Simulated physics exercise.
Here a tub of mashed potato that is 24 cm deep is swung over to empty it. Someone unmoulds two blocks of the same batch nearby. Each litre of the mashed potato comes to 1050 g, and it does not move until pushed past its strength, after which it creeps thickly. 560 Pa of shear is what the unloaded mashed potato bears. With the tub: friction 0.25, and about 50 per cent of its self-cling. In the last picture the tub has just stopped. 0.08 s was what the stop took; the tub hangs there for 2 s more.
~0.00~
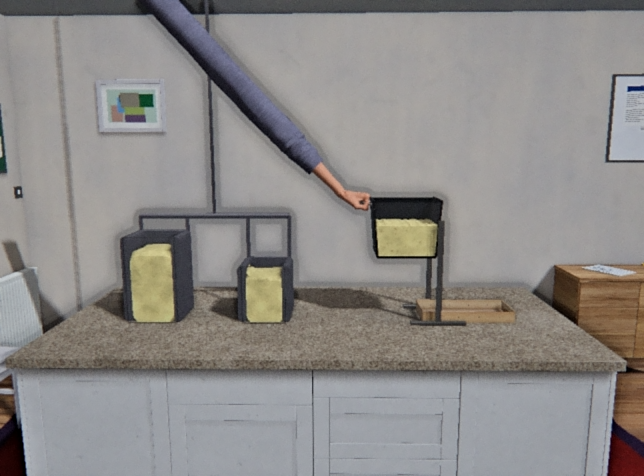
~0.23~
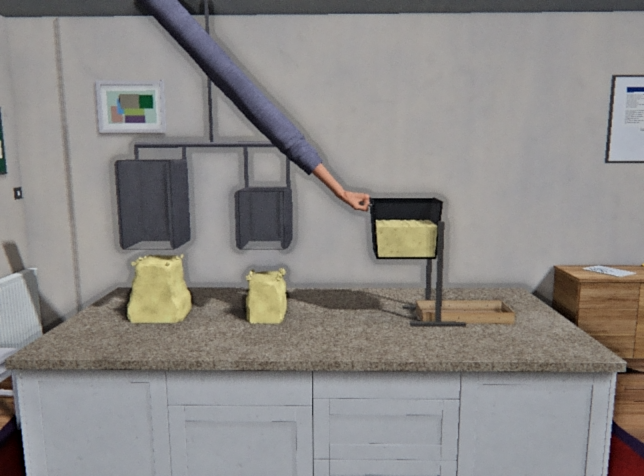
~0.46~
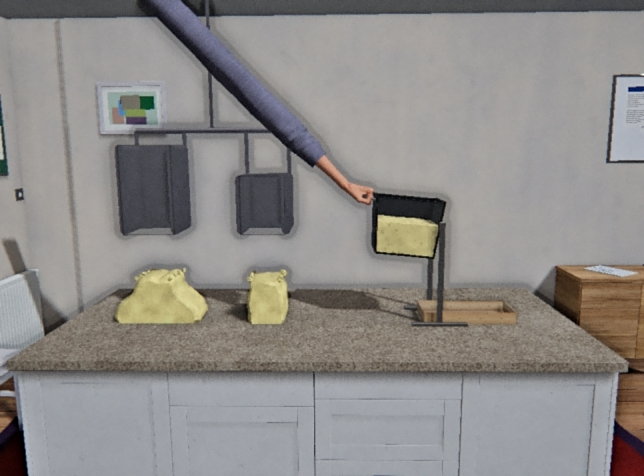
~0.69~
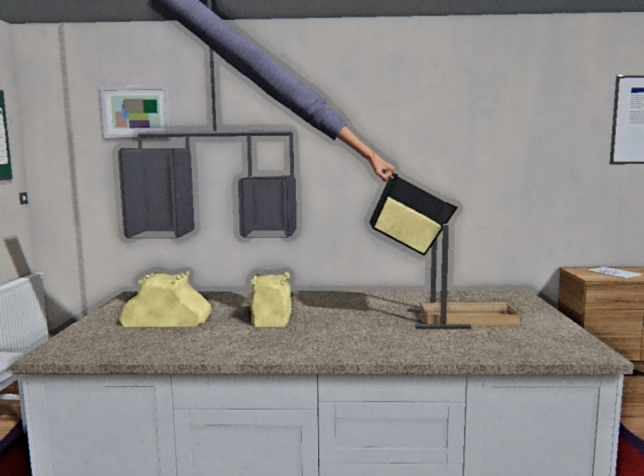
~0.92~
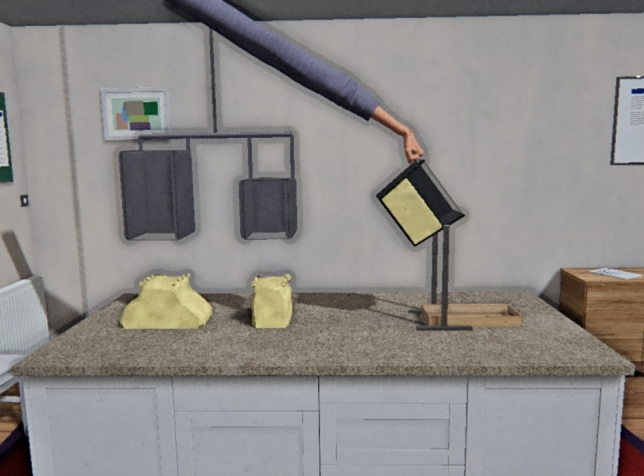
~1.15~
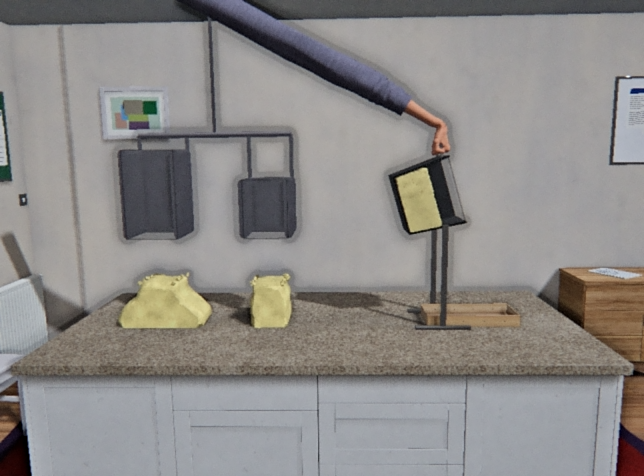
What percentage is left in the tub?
About 100 %.
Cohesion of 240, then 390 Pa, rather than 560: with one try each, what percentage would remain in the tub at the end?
Roughly 85 % followed by roughly 100 %.
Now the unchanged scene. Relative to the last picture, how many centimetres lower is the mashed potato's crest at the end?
1 cm or so.
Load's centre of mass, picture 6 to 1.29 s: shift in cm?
About 1 cm.
After 1.29 s, the tub is at 74 degrees and holds 100 %.
After 1.46 s, the tub is at 74 degrees and holds 100 %.
After 1.63 s, the tub is at 74 degrees and holds 100 %.
After 1.80 s, the tub is at 74 degrees and holds 100 %.
After 3.15 s, the tub is at 74 degrees and holds 100 %.
